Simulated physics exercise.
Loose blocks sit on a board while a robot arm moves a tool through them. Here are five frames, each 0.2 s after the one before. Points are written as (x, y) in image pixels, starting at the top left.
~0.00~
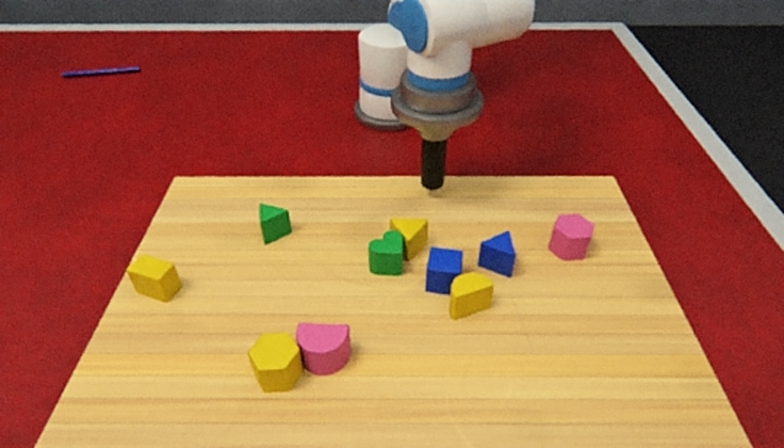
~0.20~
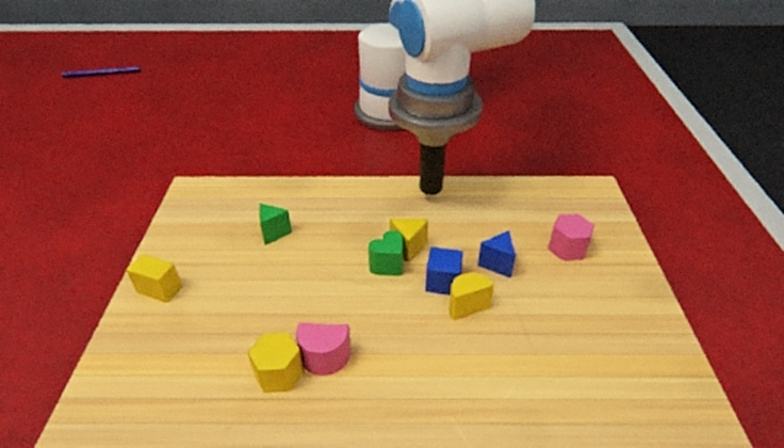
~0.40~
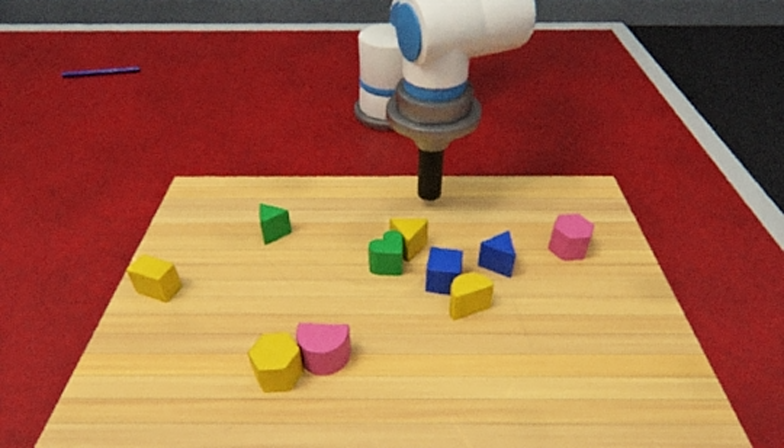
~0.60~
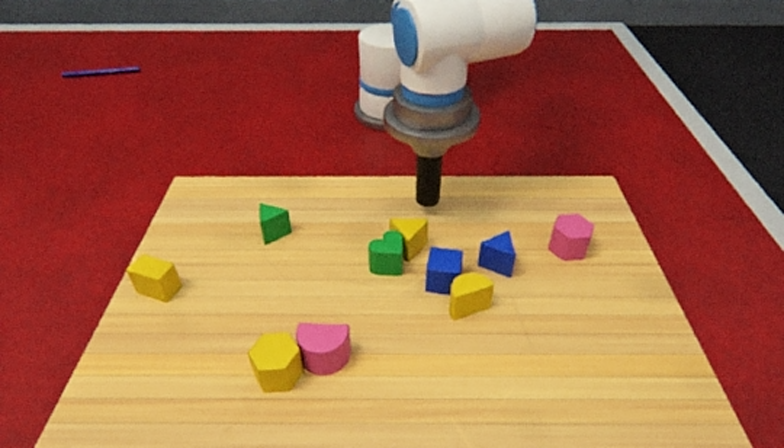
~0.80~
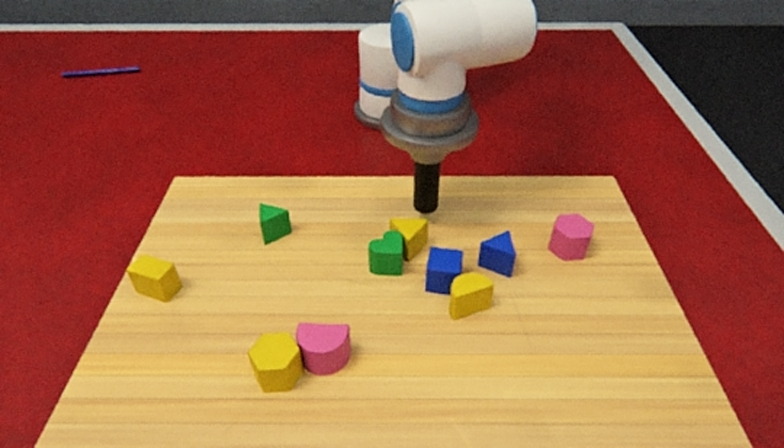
A white and blue robot arm with a black tool reaches over the far edge of a pale wooden board on a red surface, seen from the front and slightly above. Yellow, green, blue and pink blocks sit scattered across the board, with a purple stick lying behind at left. The tool creeps slightly nearer and a touch left, while the blocks and the view stay still.
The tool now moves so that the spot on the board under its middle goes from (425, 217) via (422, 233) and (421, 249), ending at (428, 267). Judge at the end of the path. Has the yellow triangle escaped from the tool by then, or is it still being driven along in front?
Beside or behind it.
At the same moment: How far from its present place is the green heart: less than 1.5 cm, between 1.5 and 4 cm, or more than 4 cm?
It moves between 1.5 and 4 cm.
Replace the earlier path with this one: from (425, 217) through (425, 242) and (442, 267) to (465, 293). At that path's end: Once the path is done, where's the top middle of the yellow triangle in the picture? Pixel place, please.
I'd guess (412, 241).
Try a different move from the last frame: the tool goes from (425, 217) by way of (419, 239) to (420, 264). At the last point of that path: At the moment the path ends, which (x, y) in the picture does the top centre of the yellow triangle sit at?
At pixel (401, 252).
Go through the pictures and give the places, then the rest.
Tool's lower end at (432, 184); green heart at (388, 242); yellow triangle at (409, 225); blue four-sided block at (445, 259); yellow D-shaped block at (470, 283), in the first picture.
Tool at (431, 189); blocks still, in the second picture.
Tool at (429, 195); blocks still, in the third picture.
Tool at (428, 201); blocks still, in the fourth picture.
Tool at (426, 207); green heart at (388, 242); yellow triangle at (409, 225); blue four-sided block at (445, 259); yellow D-shaped block at (470, 283), in the fifth picture.
The first path, step by step. Halfway along, tool at (421, 231); green heart at (381, 247); yellow triangle at (407, 232), turned 20° clockwise.
At the end, tool at (428, 257); green heart at (371, 252), turned 20° clockwise; yellow triangle at (406, 253), turned 70° clockwise; blue four-sided block at (451, 265); yellow D-shaped block at (475, 288).
